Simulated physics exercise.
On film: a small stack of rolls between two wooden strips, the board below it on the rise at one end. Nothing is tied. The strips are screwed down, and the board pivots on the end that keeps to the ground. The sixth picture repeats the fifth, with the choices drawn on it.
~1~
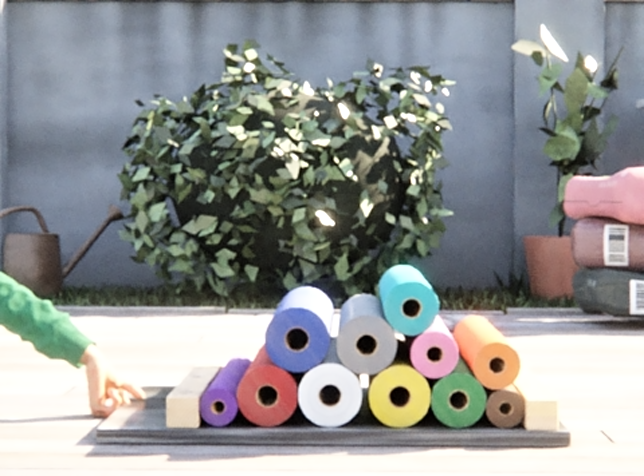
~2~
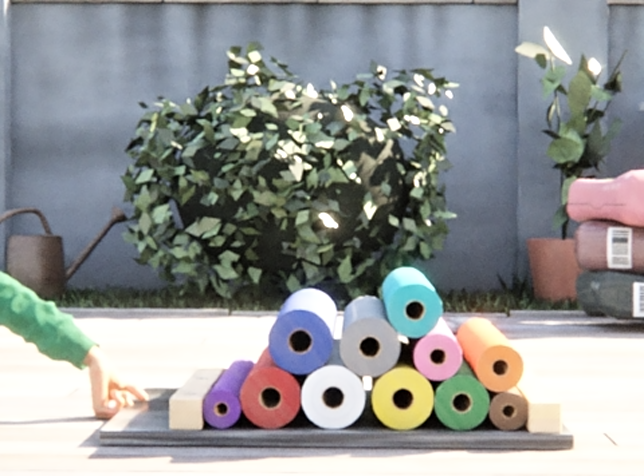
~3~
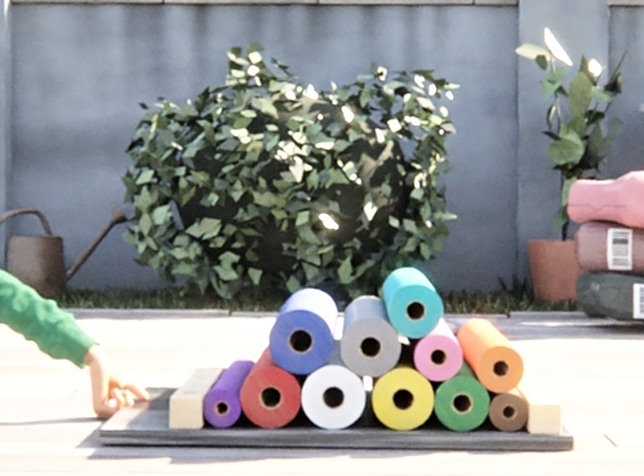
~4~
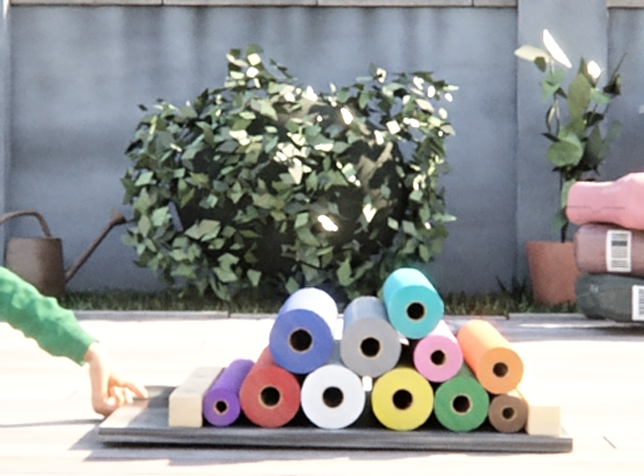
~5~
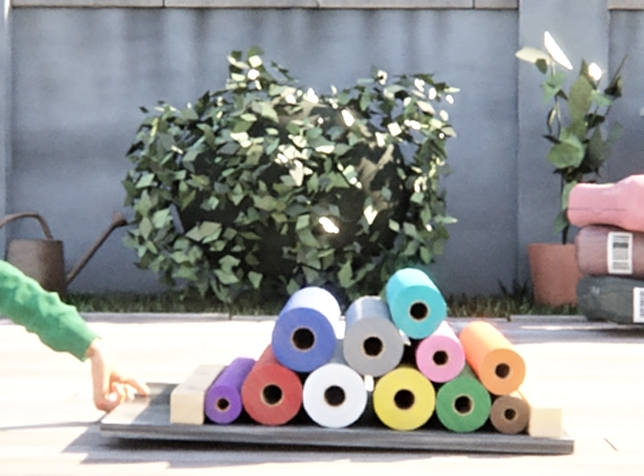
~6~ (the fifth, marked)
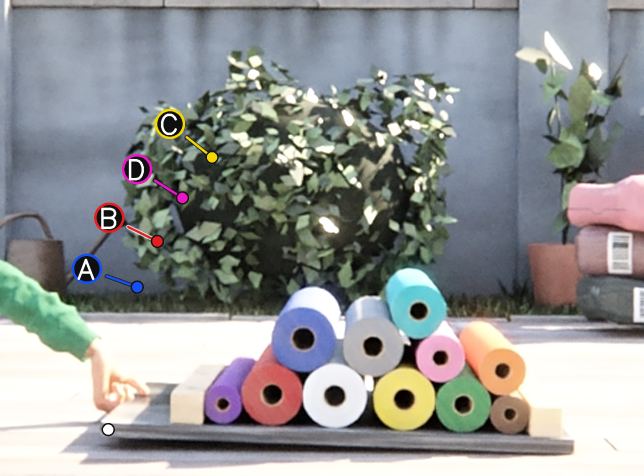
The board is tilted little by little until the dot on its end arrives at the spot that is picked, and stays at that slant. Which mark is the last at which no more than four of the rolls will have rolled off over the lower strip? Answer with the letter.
Stop at B.
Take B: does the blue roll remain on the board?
Yes, with B.
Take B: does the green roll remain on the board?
The green roll: Yes.
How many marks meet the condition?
Two of the four.
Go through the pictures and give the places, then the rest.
The first picture shows pink roll (435, 354); orange roll (497, 365); grey roll (367, 345).
The second picture shows grey roll (370, 347); turquoise roll (415, 311).
The third picture shows board (338, 401); purple roll (222, 408); red roll (271, 398).
The fourth picture shows board (338, 401); purple roll (221, 407); red roll (270, 396).
The fifth picture shows board (339, 400); purple roll (223, 404); red roll (272, 394).
On the marked copy, A at (137, 287); B at (158, 241); C at (212, 158); D at (182, 198); the white dot at (108, 430).
With B. Early on, board at 16°.
Further on, board at 26°.
At the end, board at 26°, two over the low batten (orange, turquoise).
As for the rest, A two over the low batten (orange, turquoise); C five over the low batten; D five over the low batten.
